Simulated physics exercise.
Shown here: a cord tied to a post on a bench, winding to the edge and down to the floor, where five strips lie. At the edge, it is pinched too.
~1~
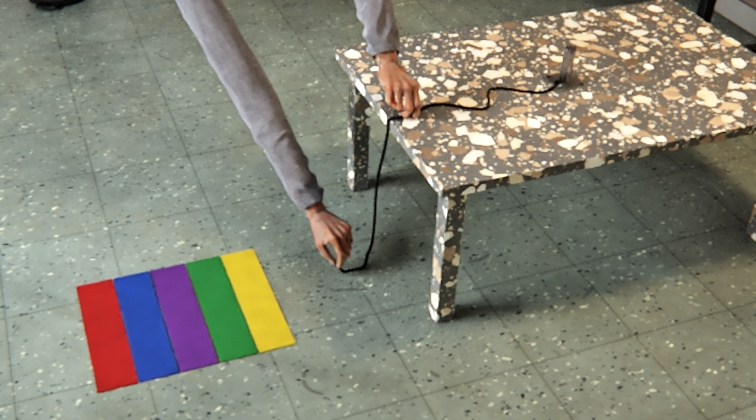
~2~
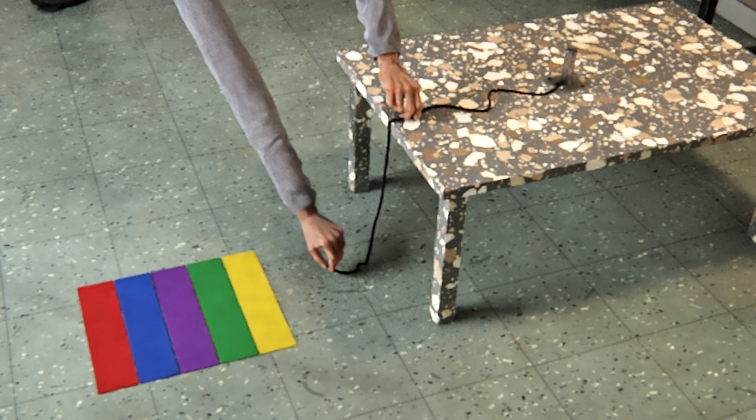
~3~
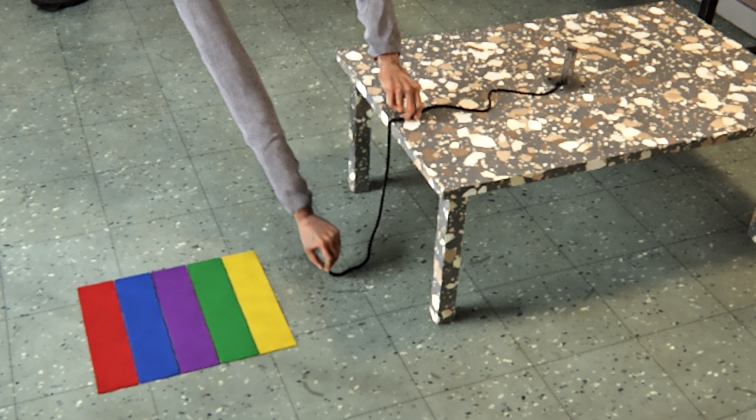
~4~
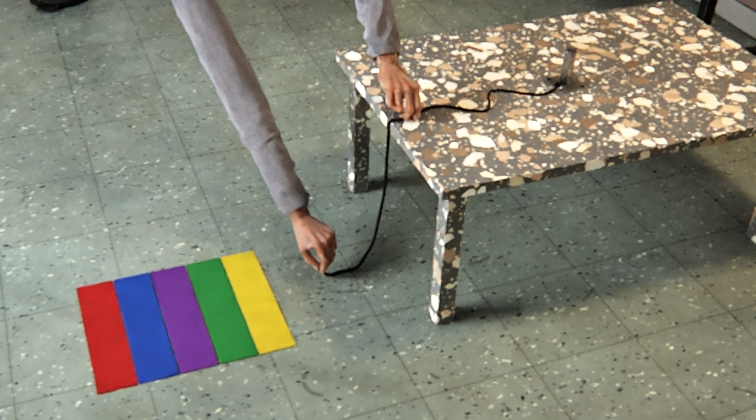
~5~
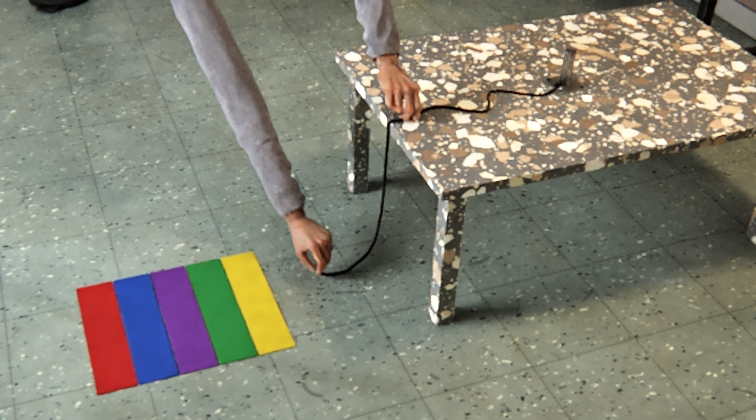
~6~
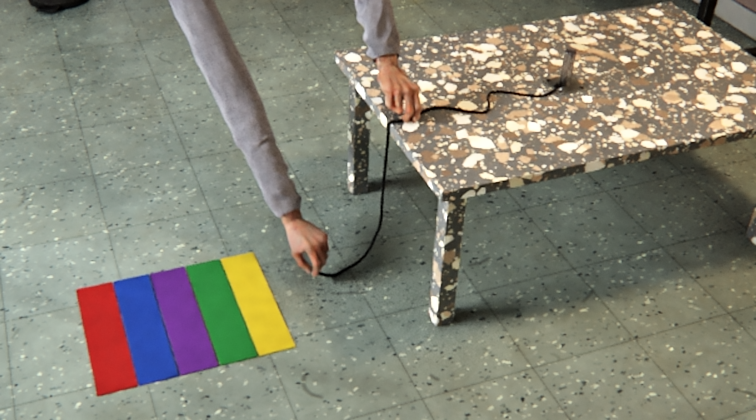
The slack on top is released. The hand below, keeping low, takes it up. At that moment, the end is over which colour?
Over purple.
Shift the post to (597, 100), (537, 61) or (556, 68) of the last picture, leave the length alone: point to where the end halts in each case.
In order, near (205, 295), (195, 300) and (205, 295).
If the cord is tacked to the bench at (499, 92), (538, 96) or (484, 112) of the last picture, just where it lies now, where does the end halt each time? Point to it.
(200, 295), (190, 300), (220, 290).
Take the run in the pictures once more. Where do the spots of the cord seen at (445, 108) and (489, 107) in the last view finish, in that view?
One ends up around (416, 116), the other around (463, 106).
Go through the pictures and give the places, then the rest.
In the first picture, end (336, 263); yellow (270, 329); green (232, 338); purple (194, 348); blue (154, 357); red (113, 367).
In the second picture, end (328, 267); cord through (542, 94) (489, 100) (432, 107) (389, 140) (381, 200) (368, 255).
In the third picture, end (325, 268).
In the fourth picture, end (320, 269); cord through (541, 95) (489, 100) (432, 107) (388, 140) (383, 200) (366, 255).
In the fifth picture, end (316, 270).
In the sixth picture, end (312, 272); cord through (541, 96) (488, 102) (431, 109) (388, 142) (382, 201) (363, 257).
A little later, end near (242, 287); over yellow.
Next, end near (206, 296); over green.
When it is tight, end near (183, 301); over purple. The purple one.
